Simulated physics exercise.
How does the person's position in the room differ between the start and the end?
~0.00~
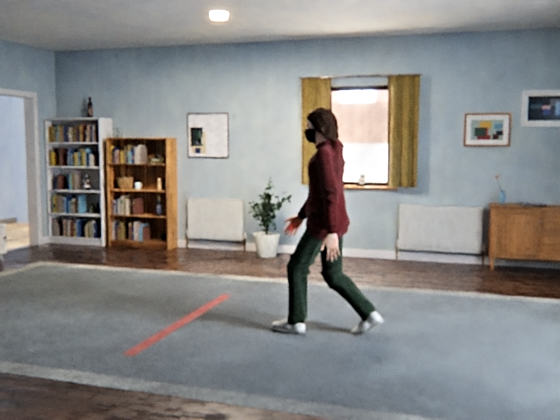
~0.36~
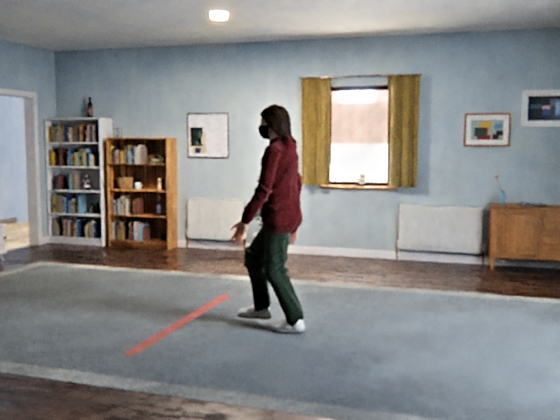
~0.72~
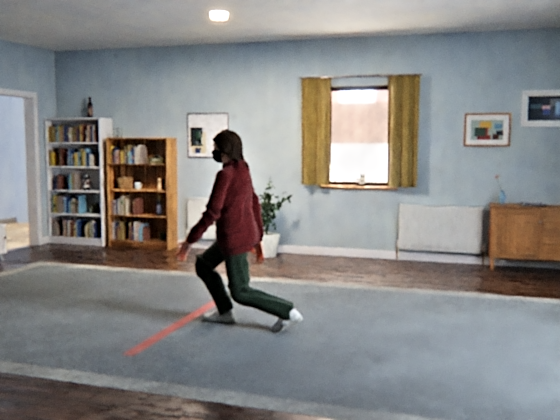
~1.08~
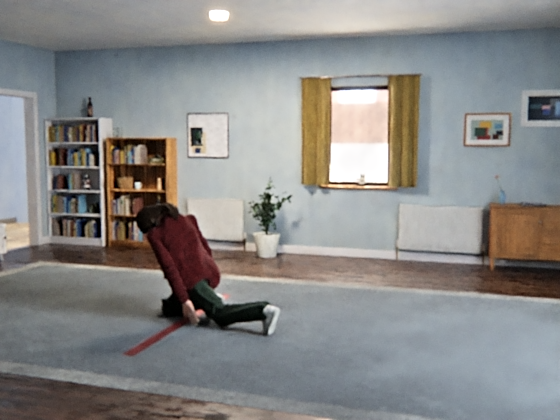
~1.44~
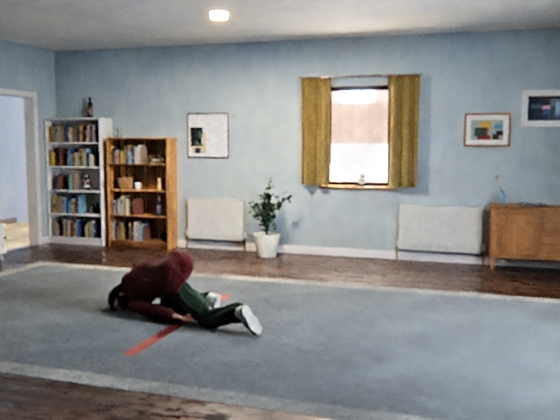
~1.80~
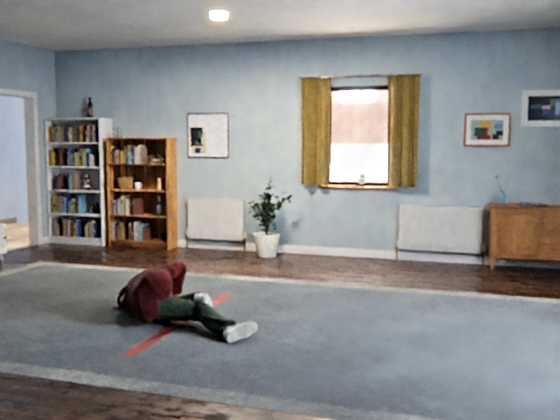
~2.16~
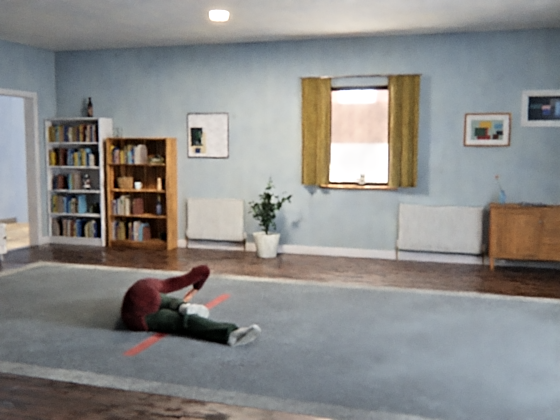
At the start the person is upright on the grey carpet to the right of the red tape. By the end the person is down on the carpet farther left, lying across the tape.
